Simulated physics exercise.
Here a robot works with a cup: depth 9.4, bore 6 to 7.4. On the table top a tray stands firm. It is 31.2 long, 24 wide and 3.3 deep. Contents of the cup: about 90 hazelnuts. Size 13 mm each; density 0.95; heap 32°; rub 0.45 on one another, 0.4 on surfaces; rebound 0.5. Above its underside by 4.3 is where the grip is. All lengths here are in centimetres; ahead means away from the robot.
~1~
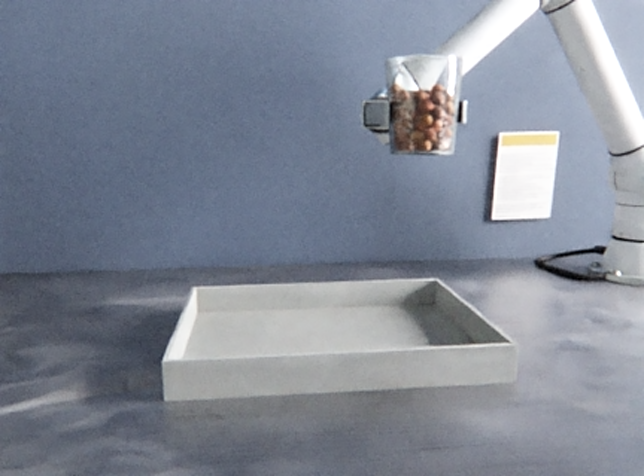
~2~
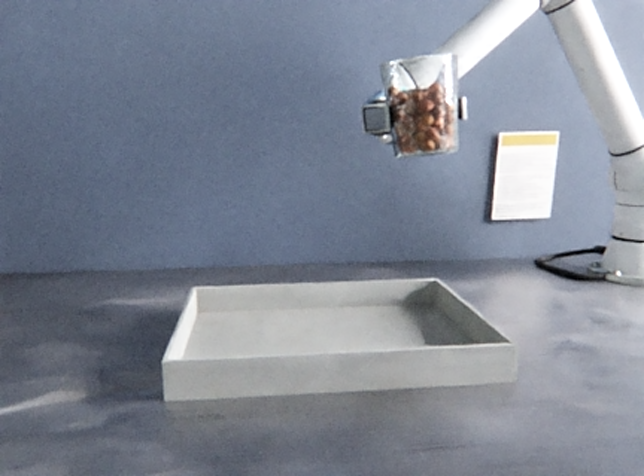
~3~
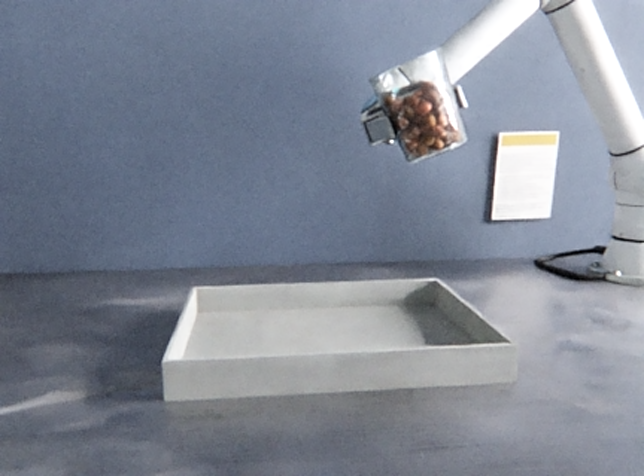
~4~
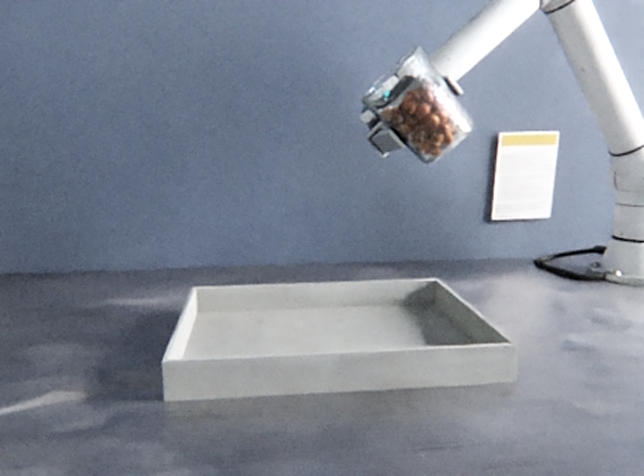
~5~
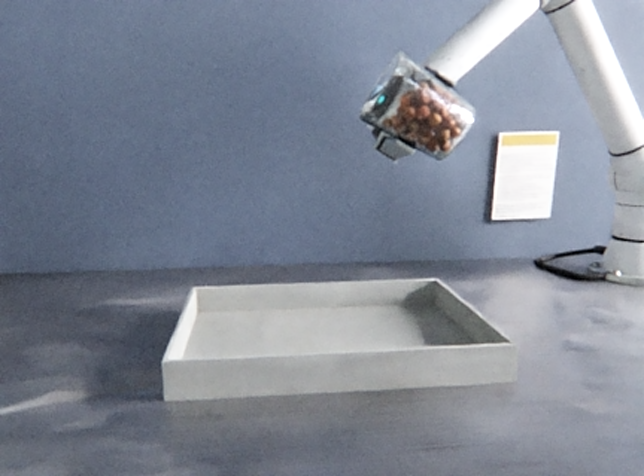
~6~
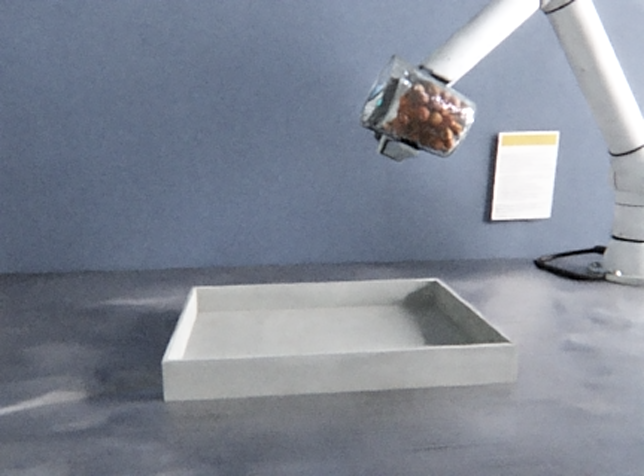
A robot arm steadily tilts a clear cup of hazelnuts sideways above an empty gray tray.
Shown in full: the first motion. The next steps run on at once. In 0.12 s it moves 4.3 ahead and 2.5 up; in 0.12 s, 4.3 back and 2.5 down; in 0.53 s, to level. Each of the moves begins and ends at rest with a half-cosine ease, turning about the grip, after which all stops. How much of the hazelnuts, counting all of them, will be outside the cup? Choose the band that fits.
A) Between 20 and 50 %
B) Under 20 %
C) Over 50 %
Option A: Between 20 and 50 %.
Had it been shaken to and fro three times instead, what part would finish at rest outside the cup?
65 %.
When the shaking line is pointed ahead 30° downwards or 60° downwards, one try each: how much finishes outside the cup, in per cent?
You'd get about 5 per cent with the first setting and about 0 per cent with the second.
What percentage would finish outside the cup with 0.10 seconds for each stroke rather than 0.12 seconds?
In that case around 70 per cent.
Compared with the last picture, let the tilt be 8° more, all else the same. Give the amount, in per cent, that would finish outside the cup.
It would then be near 60 per cent.
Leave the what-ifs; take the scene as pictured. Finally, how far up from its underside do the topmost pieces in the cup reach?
Around 5.5 cm up.
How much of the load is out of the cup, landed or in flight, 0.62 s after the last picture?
About 40 per cent.
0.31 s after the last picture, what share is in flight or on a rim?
It amounts to roughly 40 in a hundred.
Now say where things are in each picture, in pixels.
Cup middle at (423, 109), level; upper third of the load around (421, 104), from x 395 to 450, top at y 90; 86 in the cup, in the first frame.
Cup middle at (422, 109), tilted 6° forward; upper third of the load around (422, 104), from x 395 to 450, top at y 90, in the second frame.
Cup middle at (421, 109), tilted 22° forward; upper third of the load around (425, 104), from x 390 to 455, top at y 90, in the third frame.
Cup middle at (420, 110), tilted 43° forward; upper third of the load around (426, 105), from x 385 to 460, top at y 90, in the fourth frame.
Cup middle at (420, 111), tilted 59° forward; upper third of the load around (431, 103), from x 390 to 465, top at y 90, in the fifth frame.
Cup middle at (419, 111), tilted 65° forward; upper third of the load around (433, 102), from x 390 to 465, top at y 90; 86 in the cup, in the sixth frame.
Then, 0.31 s after the last picture, tilted 62° forward, highest piece 26 above the table; 52 in the cup, 34 in flight or on a rim.
Then, 0.62 s after the last picture, tilted 13° forward, highest piece 28 above the table; 51 in the cup, 34 in the tray, 1 on the table or floor.
Then, 0.97 s after the last picture, level, highest piece 27 above the table; 51 in the cup, 33 in the tray, 2 on the table or floor.
Then, 2.02 s after the last picture, level, highest piece 26 above the table; 51 in the cup, 33 in the tray, 2 on the table or floor.
Final count, 51 in the cup, 33 in the tray, 2 on the table or floor. That is 41 % outside the cup.
